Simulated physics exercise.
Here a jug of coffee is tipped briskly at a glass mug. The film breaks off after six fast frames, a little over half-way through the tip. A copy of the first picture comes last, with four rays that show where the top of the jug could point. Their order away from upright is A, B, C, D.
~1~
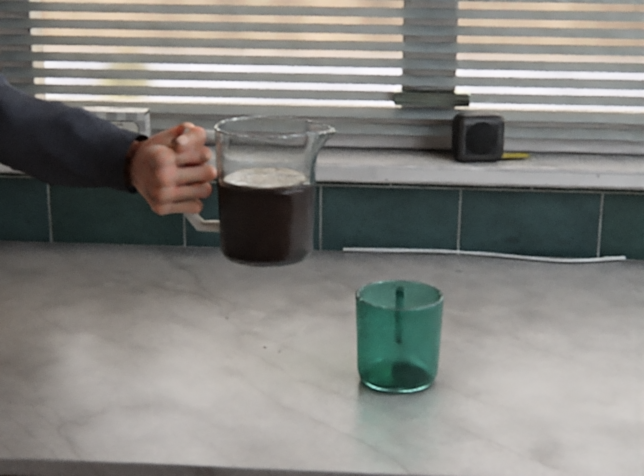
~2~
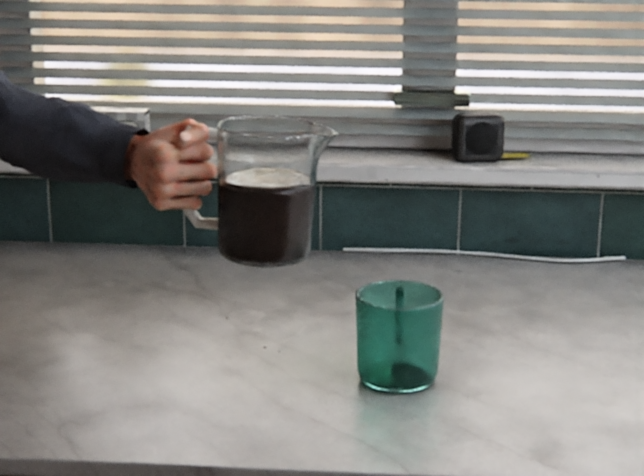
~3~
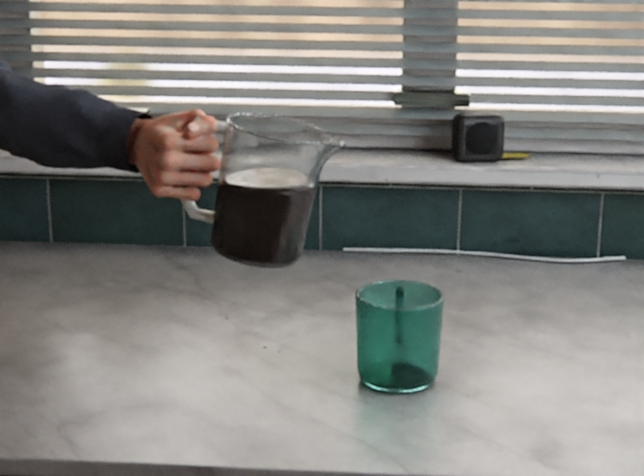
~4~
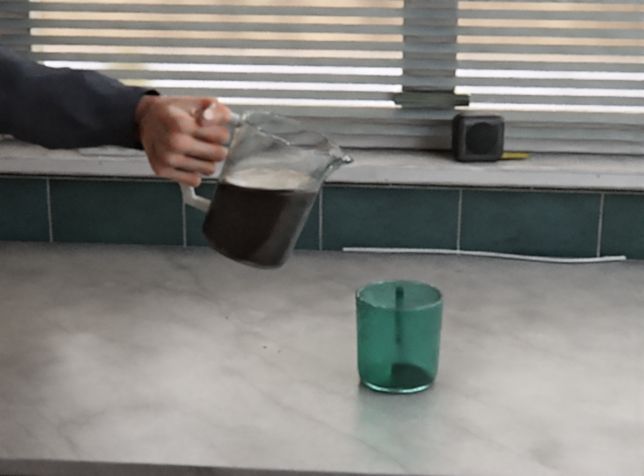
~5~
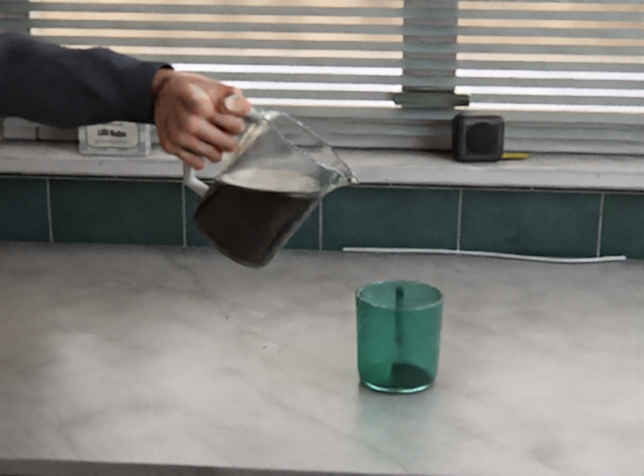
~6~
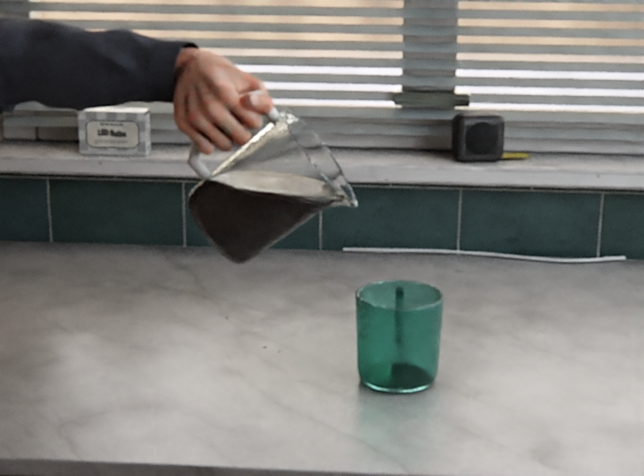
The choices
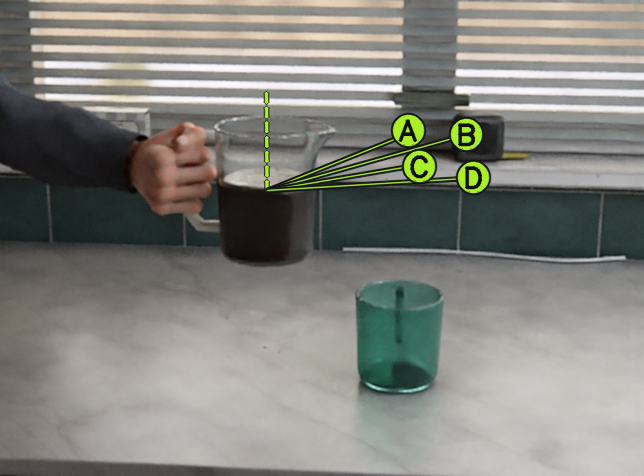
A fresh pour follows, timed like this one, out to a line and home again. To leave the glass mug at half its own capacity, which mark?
Best: B.
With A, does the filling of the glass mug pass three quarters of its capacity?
No.
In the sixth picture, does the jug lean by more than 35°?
Yes, it does.
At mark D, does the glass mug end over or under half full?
Over half.
On the marked copy, A at (393, 139); B at (449, 139); C at (402, 167); D at (456, 179).
With A, the glass mug ends with about 35 % of what it can hold.
With B, the glass mug ends with about 50 % of what it can hold.
With C, the glass mug ends with about 64 % of what it can hold.
With D, the glass mug ends with about 77 % of what it can hold; 3 % of the coffee is spilt.
